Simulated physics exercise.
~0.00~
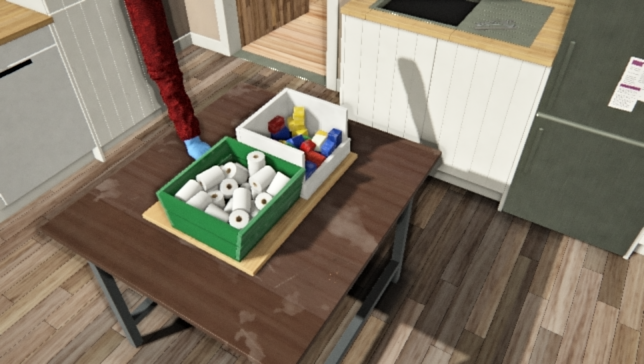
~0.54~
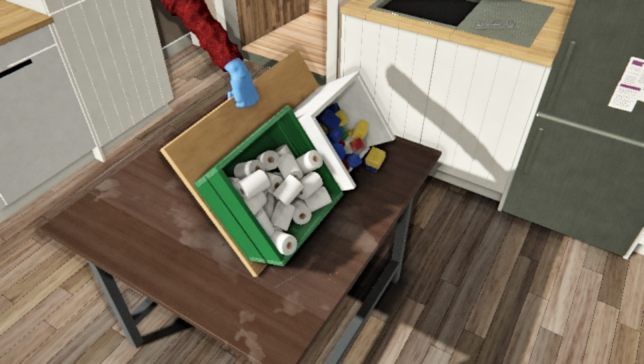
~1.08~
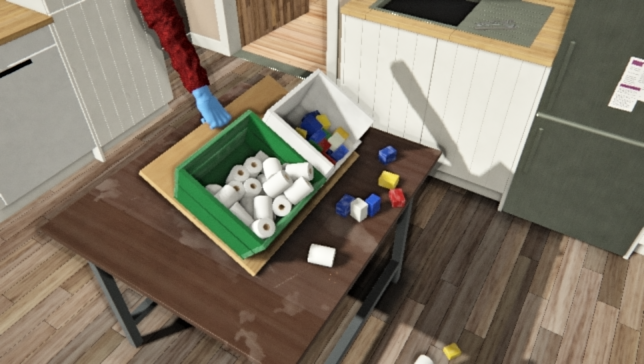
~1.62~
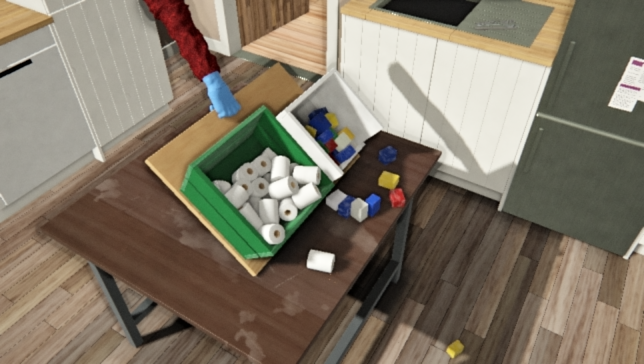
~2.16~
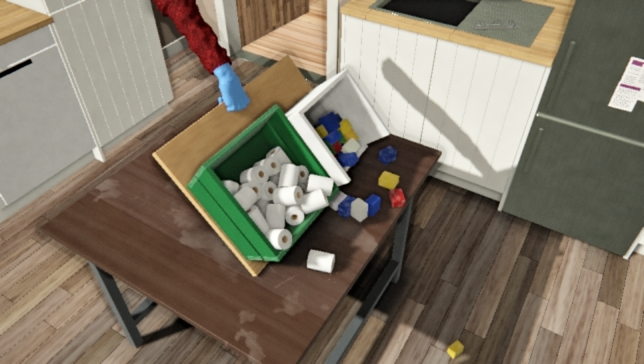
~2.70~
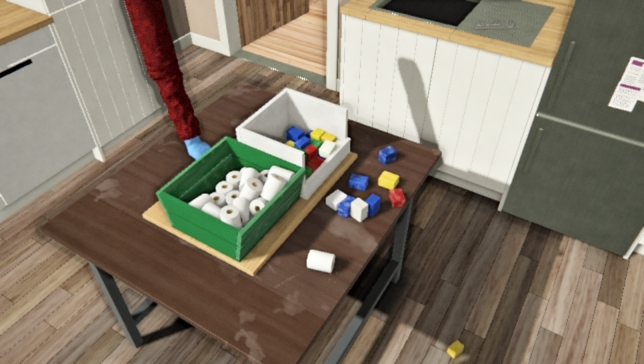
A gloved hand repeatedly tilts two crates on a board, spilling some bricks and paper rolls.
